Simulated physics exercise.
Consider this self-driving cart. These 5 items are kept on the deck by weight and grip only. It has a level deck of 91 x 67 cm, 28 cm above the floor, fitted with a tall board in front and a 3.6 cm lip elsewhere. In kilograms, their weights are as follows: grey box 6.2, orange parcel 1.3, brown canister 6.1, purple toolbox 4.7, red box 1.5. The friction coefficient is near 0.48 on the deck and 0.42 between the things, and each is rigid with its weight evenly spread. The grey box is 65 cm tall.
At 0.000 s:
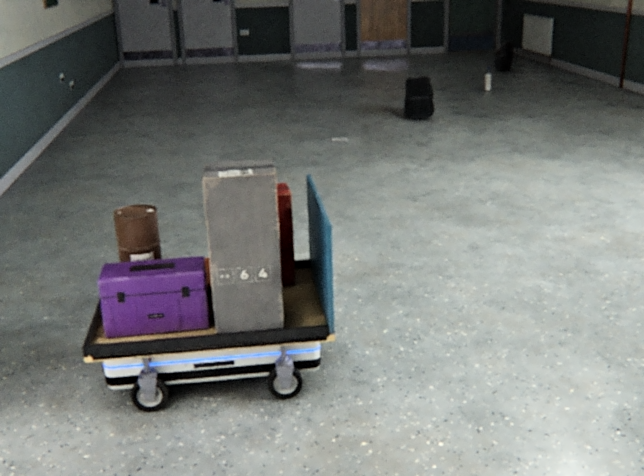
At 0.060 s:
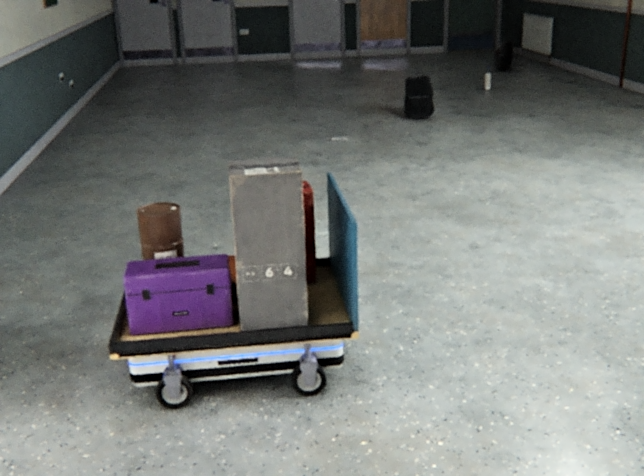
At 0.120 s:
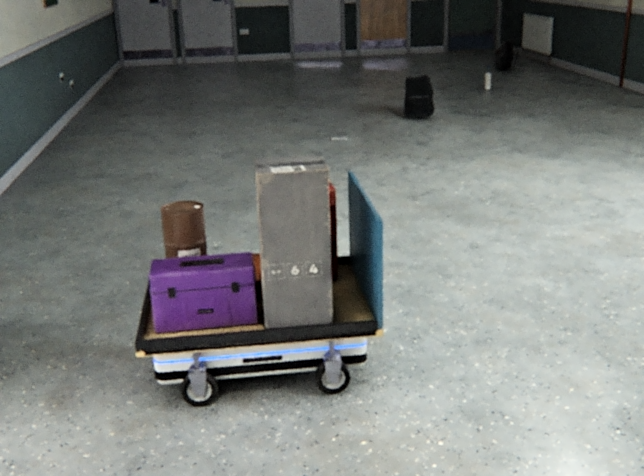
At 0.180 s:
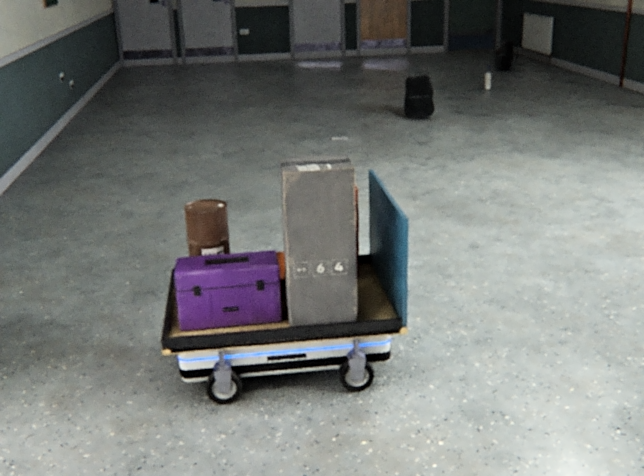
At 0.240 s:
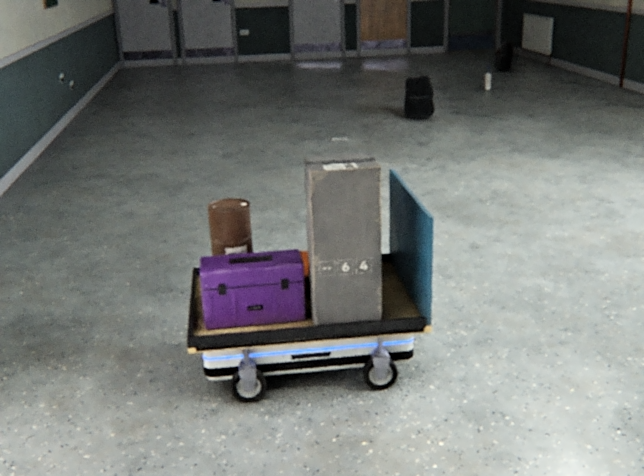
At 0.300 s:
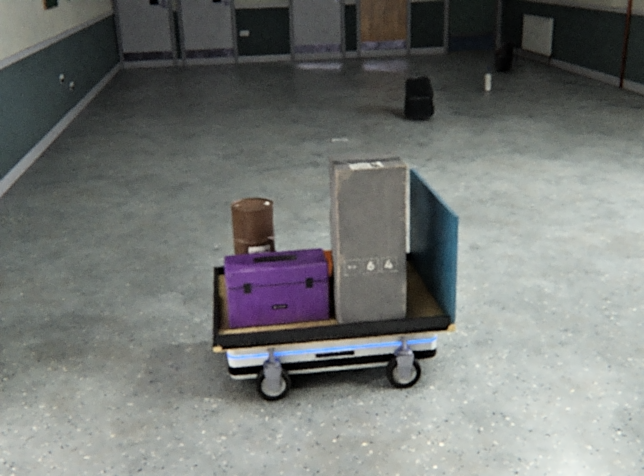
A low wheeled cart rolls slowly and steadily to the right across a speckled grey floor in a large room, seen from a fixed, slightly raised viewpoint. It carries a purple toolbox at the left, a brown canister behind it, a tall grey box, glimpses of red and orange items behind, and a blue board at the right end. The load keeps its places on the deck as the cart moves, while the dark object near the far doors stays still.
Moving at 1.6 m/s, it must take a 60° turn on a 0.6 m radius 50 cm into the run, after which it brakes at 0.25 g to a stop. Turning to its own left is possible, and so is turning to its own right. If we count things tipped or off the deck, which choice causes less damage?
I'd expect the left way to be kinder to the load.
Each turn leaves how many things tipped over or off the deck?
A left turn gives 1, a right turn gives 3.
Turning left. Around 0.70 s, 112 cm covered, turned 45°; grey box now off the deck; orange parcel shifted 6 cm near (405, 243); red box at 38° to upright.
Around 0.90 s, 144 cm covered, turned 60°; orange parcel shifted 6 cm near (413, 222); red box at 39° to upright; purple toolbox shifted 6 cm.
Finally (2.8 s), off the deck, grey box; not toppled but over 10 cm from the start, red box; the other 3 still in place (within 10 cm). In the last view, grey box near (582, 252), orange parcel near (437, 195).
Turning right instead, grey box, brown canister and red box tipped over or off the deck, 3 of 5 in all.
